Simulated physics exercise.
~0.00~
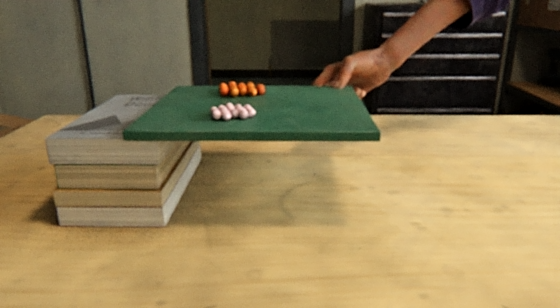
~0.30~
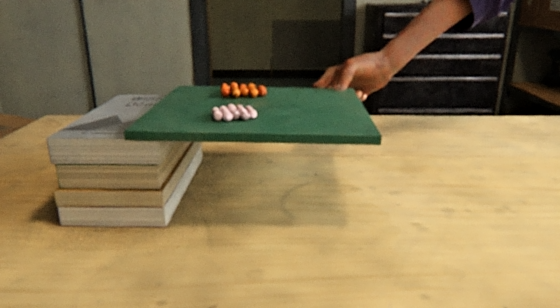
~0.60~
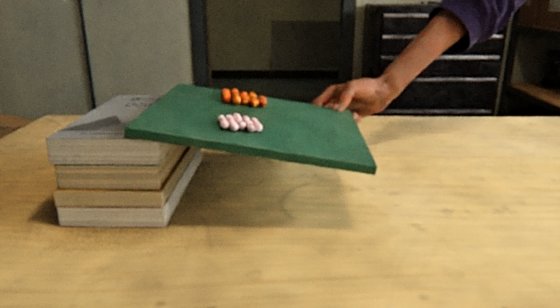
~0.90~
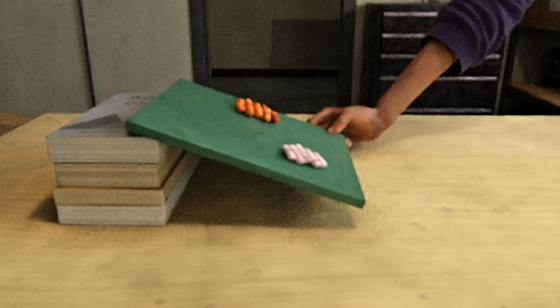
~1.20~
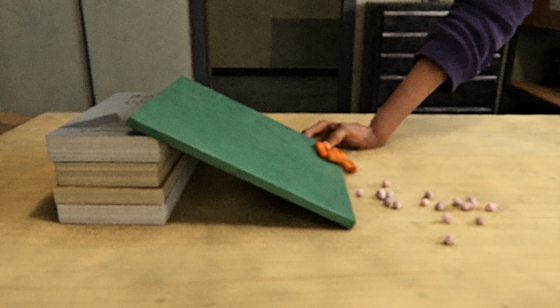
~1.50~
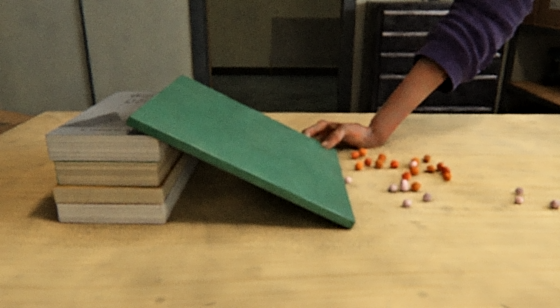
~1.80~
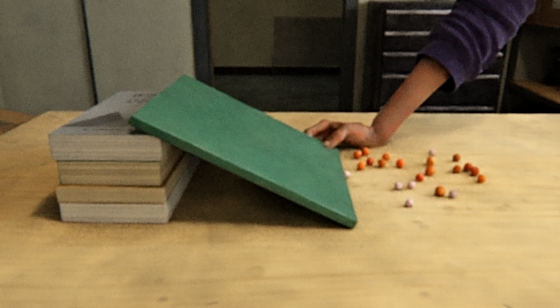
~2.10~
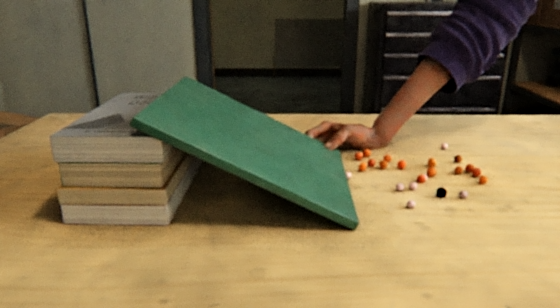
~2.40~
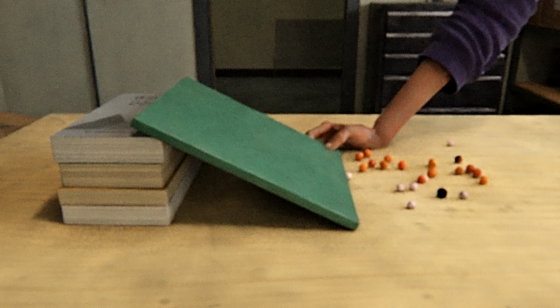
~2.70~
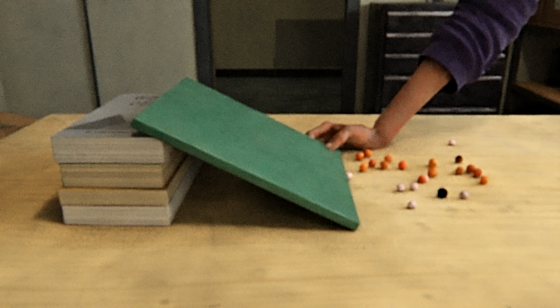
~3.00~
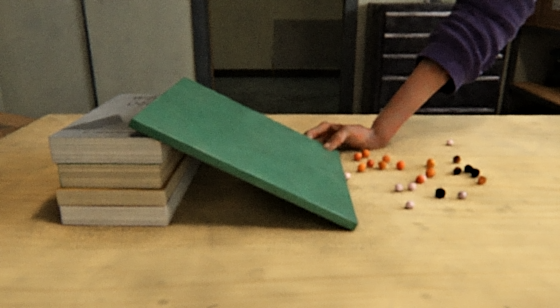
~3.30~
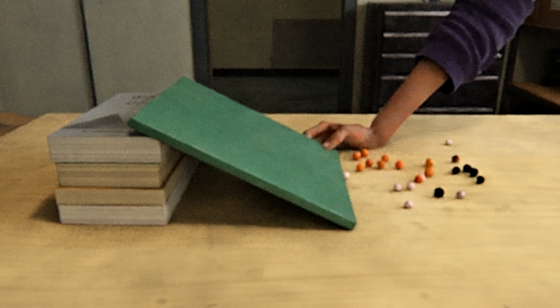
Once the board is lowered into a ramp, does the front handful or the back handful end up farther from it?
The front handful of pink balls ends up farther away. Several of them roll off to the right out of view, while the orange ones stay nearer the board.
